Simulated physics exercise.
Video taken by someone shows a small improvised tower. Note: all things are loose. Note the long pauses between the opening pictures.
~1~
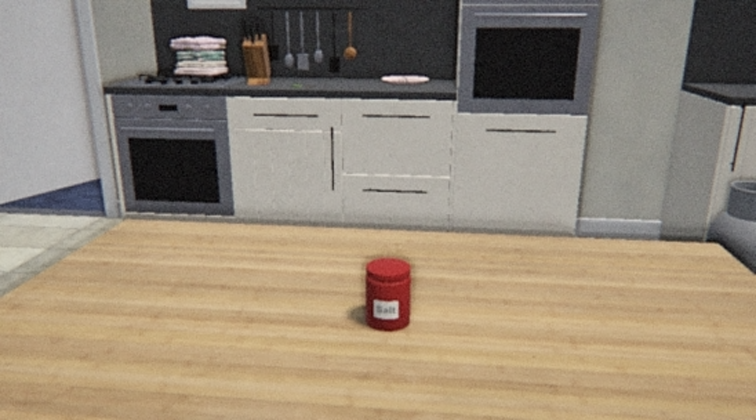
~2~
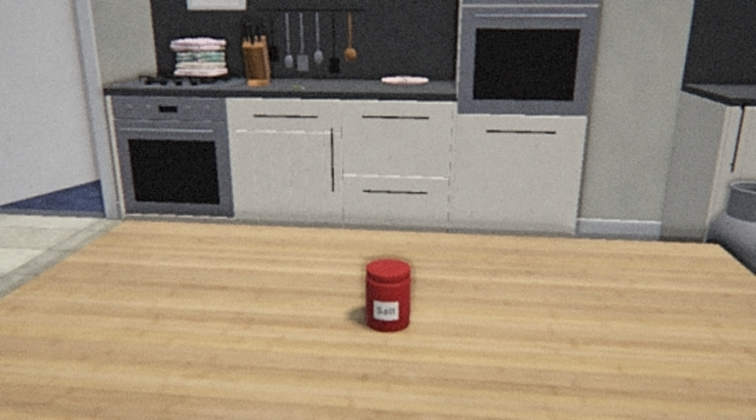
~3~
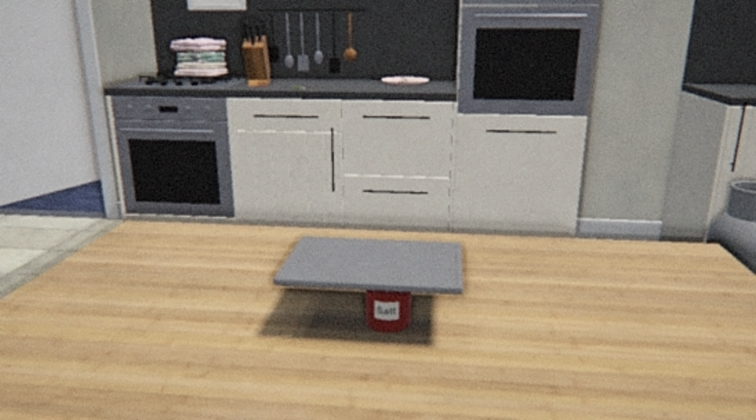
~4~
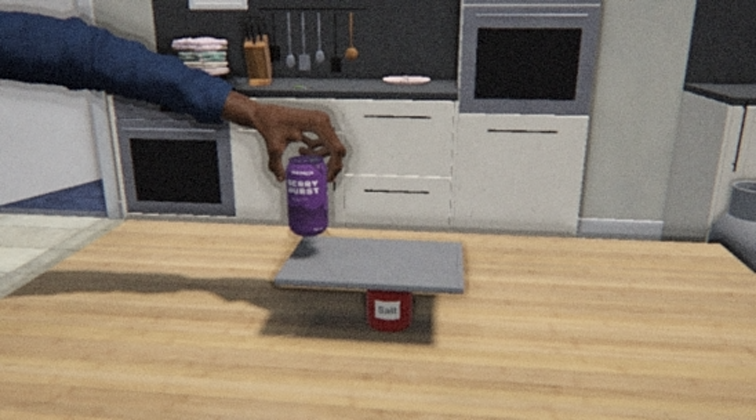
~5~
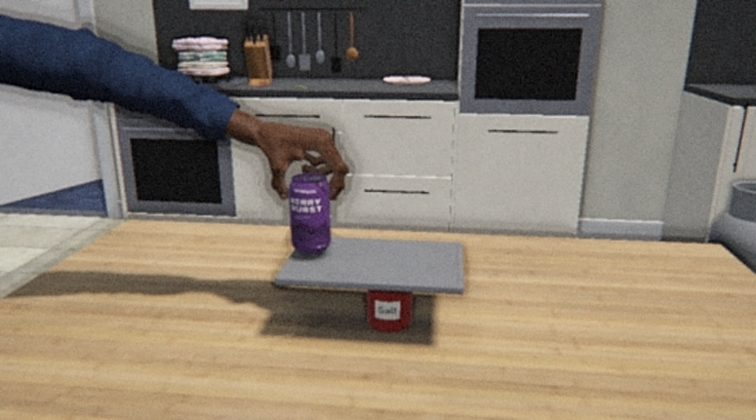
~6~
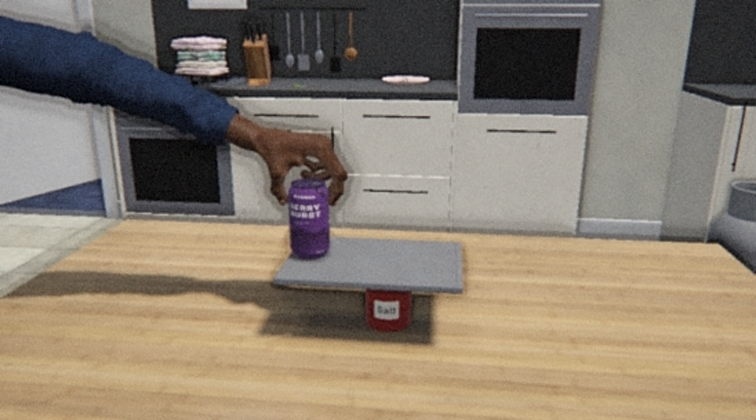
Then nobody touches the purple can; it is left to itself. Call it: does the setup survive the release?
It gives way.
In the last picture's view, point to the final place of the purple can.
Near (198, 294).
Then, 0.30 s after the last picture, purple can now fallen; grey lid tipped 42° from how it was.
Then, 0.40 s after the last picture, grey lid tipped 46° from how it was.
Then, 0.60 s after the last picture, grey lid now fallen.
Then, 0.80 s after the last picture, things are still on the move.
At rest, fallen, purple can and grey lid; red jar in place. Seen from the same camera at the end, purple can near (198, 294). The stack gives way.
